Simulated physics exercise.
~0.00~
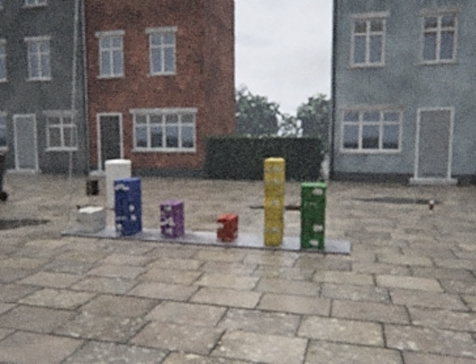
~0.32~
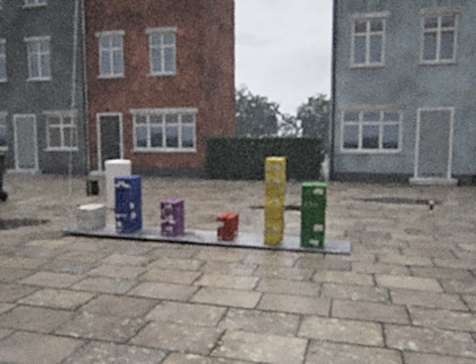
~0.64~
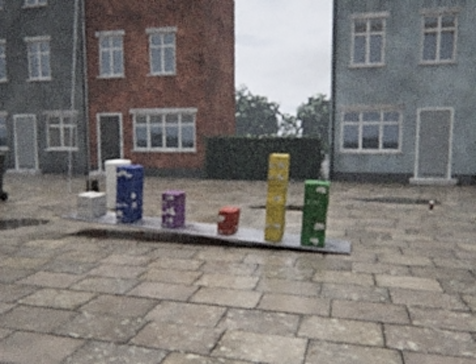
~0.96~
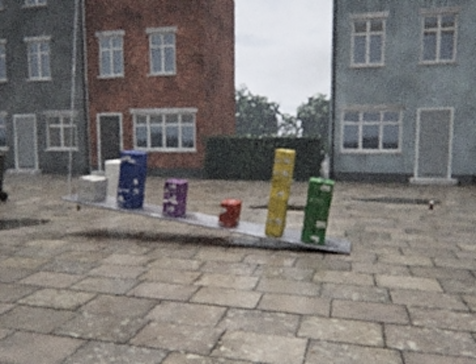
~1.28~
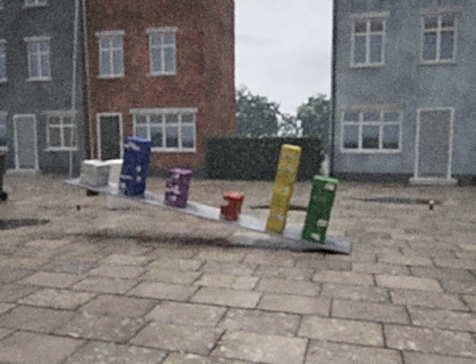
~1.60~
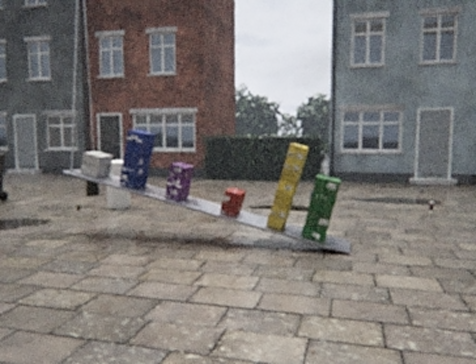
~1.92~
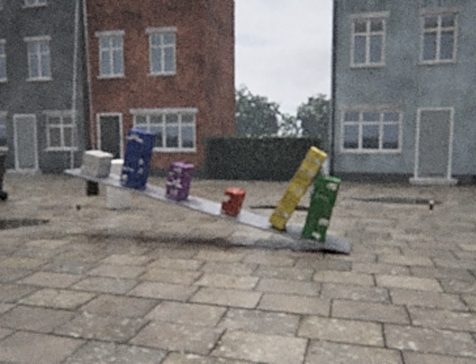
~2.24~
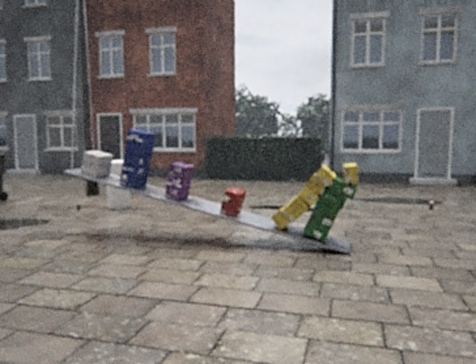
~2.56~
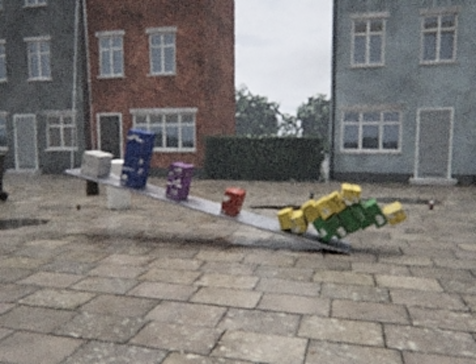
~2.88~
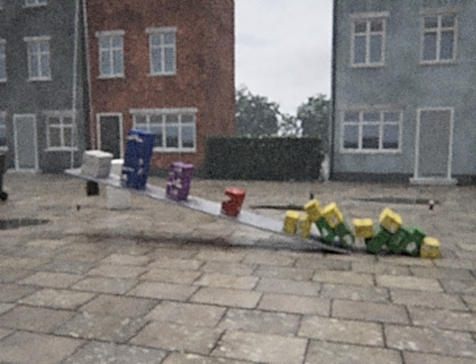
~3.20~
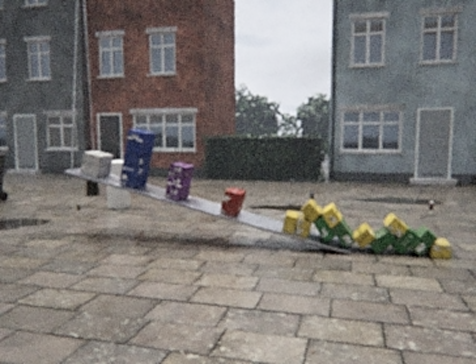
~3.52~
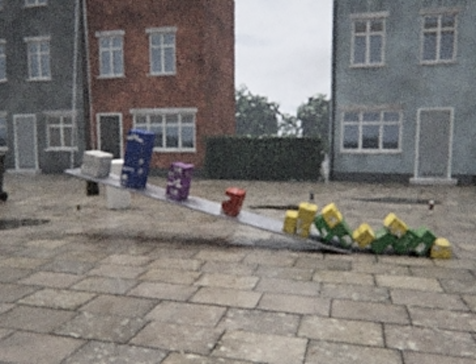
On a wet paved street, a deck tilts and the yellow and green piles topple right.
